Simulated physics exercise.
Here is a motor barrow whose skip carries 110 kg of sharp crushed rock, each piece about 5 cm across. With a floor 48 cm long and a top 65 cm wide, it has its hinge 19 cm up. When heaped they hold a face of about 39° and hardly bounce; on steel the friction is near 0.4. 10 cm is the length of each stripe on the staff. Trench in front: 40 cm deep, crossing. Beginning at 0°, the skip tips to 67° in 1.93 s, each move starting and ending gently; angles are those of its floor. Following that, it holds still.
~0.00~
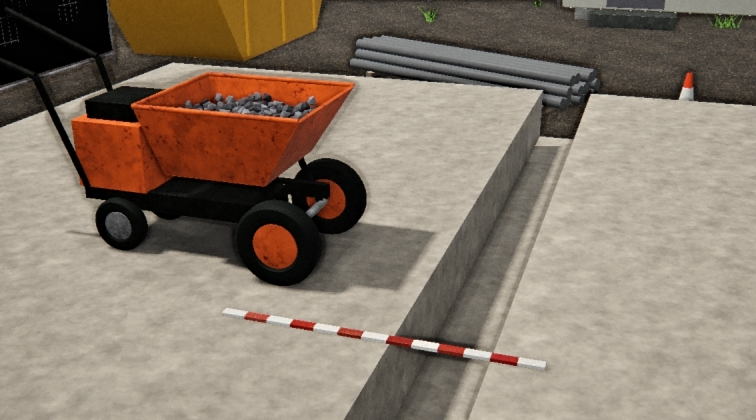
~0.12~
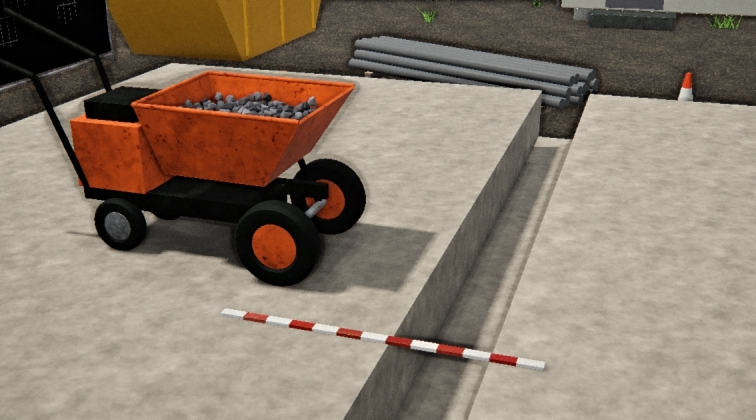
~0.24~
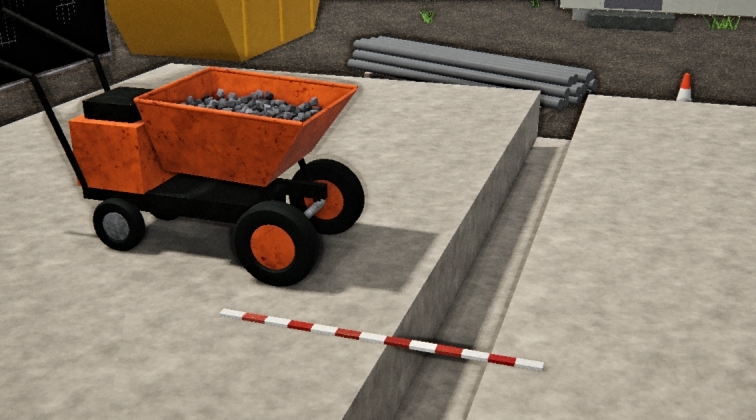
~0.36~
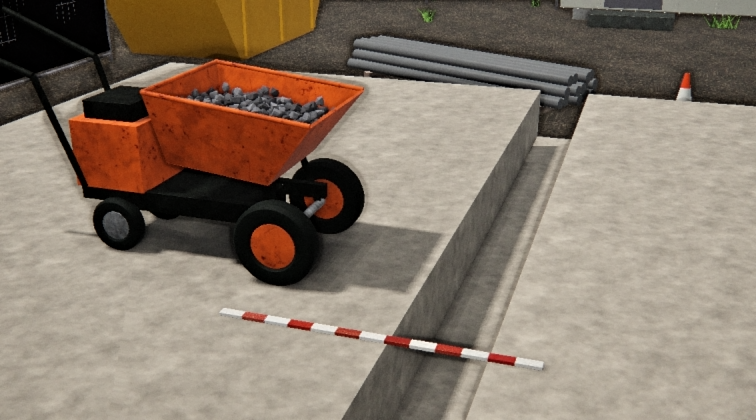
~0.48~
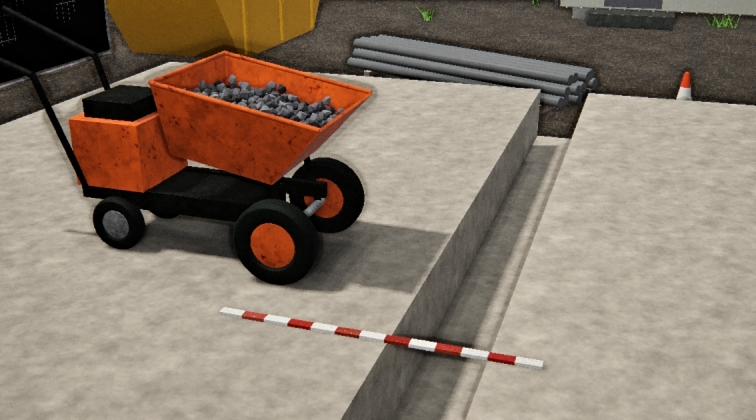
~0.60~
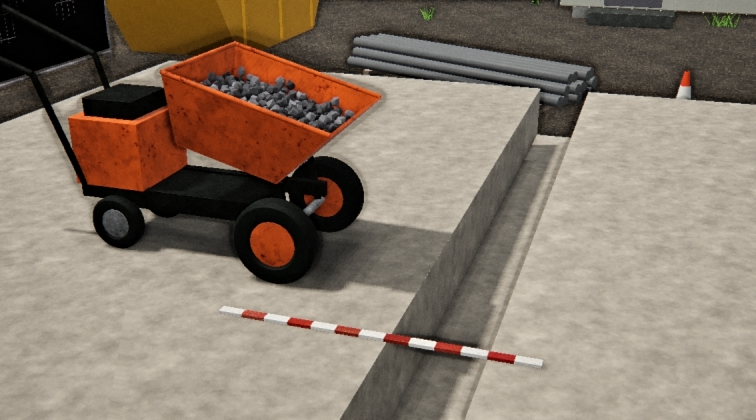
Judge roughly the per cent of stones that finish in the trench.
An estimated 37 per cent finish in the trench.
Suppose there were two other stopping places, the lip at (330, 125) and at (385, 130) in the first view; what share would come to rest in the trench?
Near 35 and near 15 percent.
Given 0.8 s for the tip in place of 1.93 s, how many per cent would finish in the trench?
In that case some 45 per cent.
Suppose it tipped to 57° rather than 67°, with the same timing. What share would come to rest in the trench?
Some 5% would finish there.
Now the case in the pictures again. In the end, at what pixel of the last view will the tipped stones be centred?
The tipped stones centre close to (463, 353).
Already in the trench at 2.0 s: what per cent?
Some 5 per cent.
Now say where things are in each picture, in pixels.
In the first frame, lip at (298, 122), floor tilted 0°, highest stones at (248, 104).
In the second frame, the skip is at 1°, its lip at (299, 123); the top of the load is at (244, 105); the stones move at 0.1 m/s on average.
In the third frame, lip at (302, 125), floor tilted 3°, highest stones at (238, 102); the stones move at 0.2 m/s on average.
In the fourth frame, lip at (310, 127), floor tilted 6°, highest stones at (238, 98); the stones move at 0.3 m/s on average.
In the fifth frame, the skip is at 10°, its lip at (319, 131); the top of the load is at (236, 89); the stones move at 0.3 m/s on average.
In the sixth frame, lip at (330, 136), floor tilted 15°, highest stones at (230, 80); the stones move at 0.4 m/s on average.
After 1.5 s the floor is at 57°; 100 % in the skip; the foremost stones are at (386, 192).
After 2.0 s the floor is at 67°; 93 % in the skip, 6 % in the trench; the foremost stones are at (488, 351).
After 2.4 s the floor is at 67°; 81 % in the skip, 19 % in the trench; the foremost stones are at (505, 353).
After 4.3 s the floor is at 67°; 63 % in the skip, 37 % in the trench; the foremost stones are at (501, 366).
